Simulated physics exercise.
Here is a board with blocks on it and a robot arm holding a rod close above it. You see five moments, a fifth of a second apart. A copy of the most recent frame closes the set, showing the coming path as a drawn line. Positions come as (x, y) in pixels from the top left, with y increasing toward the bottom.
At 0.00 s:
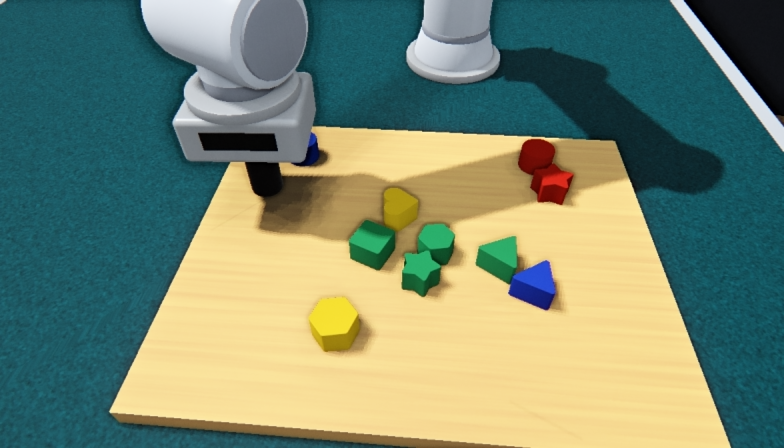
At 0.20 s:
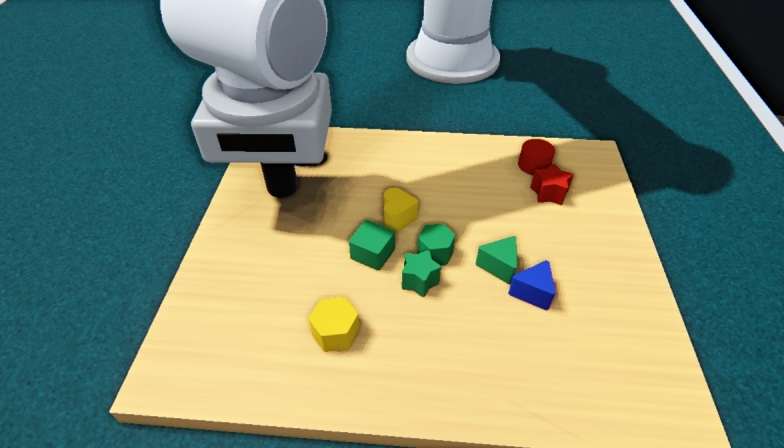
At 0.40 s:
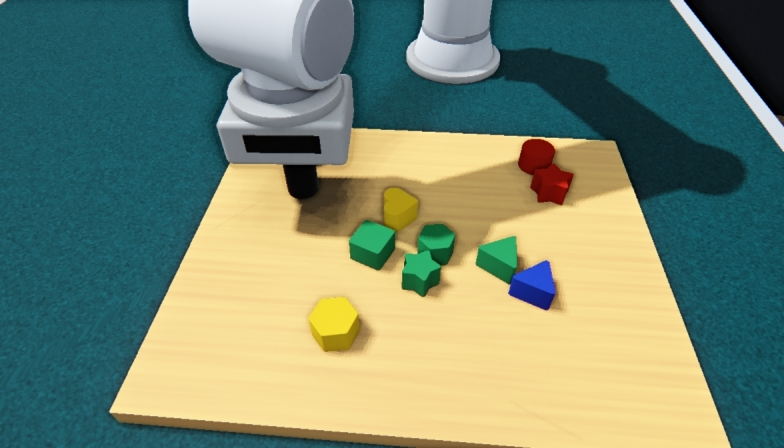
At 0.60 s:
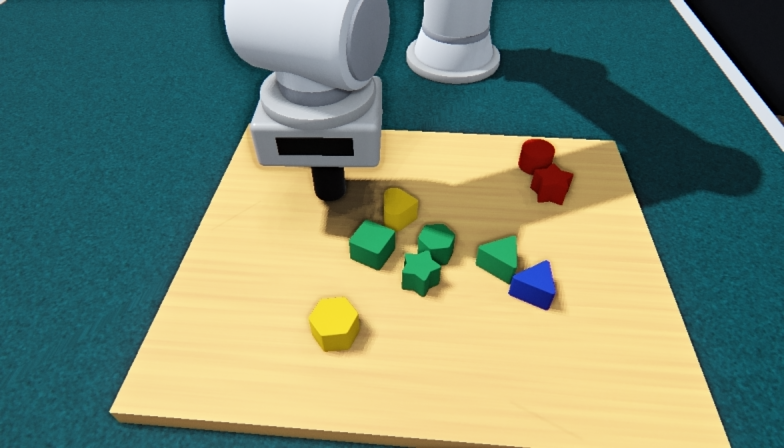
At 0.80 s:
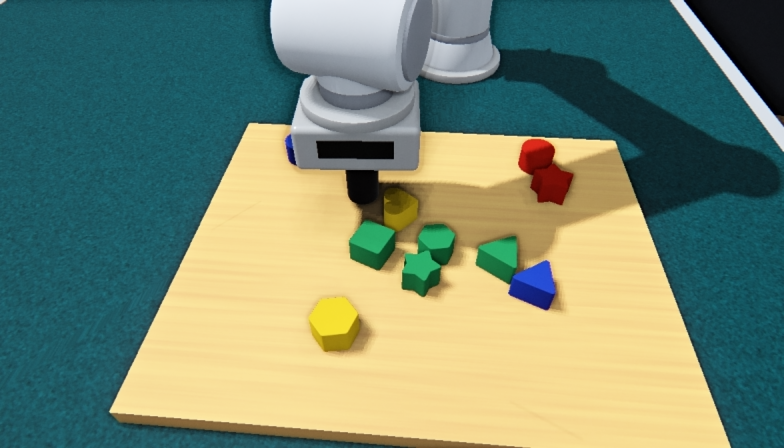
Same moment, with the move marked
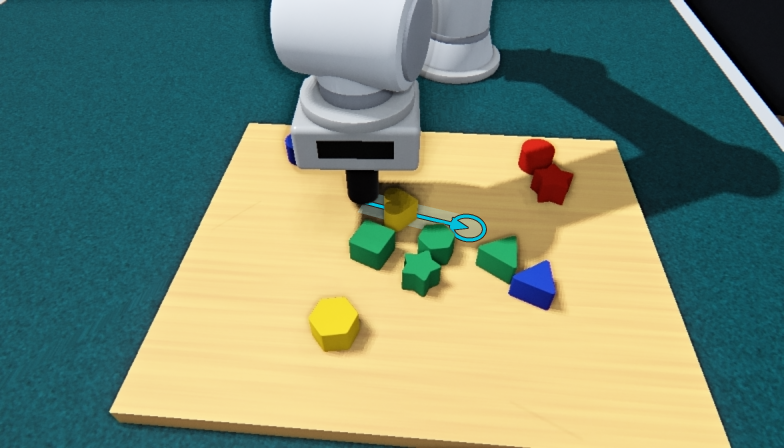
On a teal surface, a light wooden board is seen from above at an angle by a still camera. A yellow heart-shaped block and several green blocks sit near the middle, with a yellow hexagon in front, a blue triangle to the right and red pieces at the back right. A grey-white robot arm slides its black rod rightward from the back left to beside the heart-shaped block, while the blocks stay still.
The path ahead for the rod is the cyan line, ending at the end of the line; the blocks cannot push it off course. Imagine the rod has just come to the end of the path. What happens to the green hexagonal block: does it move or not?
It will end up elsewhere.
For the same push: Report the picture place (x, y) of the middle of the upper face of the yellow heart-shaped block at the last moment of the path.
The middle of the upper face of the yellow heart-shaped block will lie at about (468, 231) in the picture.
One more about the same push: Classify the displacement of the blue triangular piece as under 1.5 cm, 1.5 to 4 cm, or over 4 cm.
Under 1.5 cm.
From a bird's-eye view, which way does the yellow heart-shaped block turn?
It turns round clockwise.
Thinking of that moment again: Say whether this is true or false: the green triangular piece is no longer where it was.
Answer: False.
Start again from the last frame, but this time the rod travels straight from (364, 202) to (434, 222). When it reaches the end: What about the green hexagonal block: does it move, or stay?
The green hexagonal block changes place.
The drawn path runs from (364, 202) to (468, 228).
What follows on the original path. One third of the way, rod at (399, 204); yellow heart-shaped block at (418, 212), turned 35° clockwise.
Two thirds of the way, rod at (432, 213); yellow heart-shaped block at (444, 222), turned 70° clockwise; green hexagonal block at (446, 248), turned 30° clockwise.
At the end, rod at (469, 221); yellow heart-shaped block at (468, 231), turned 100° clockwise; green hexagonal block at (448, 252), turned 50° clockwise; green triangular piece not moved; blue triangular piece not moved.
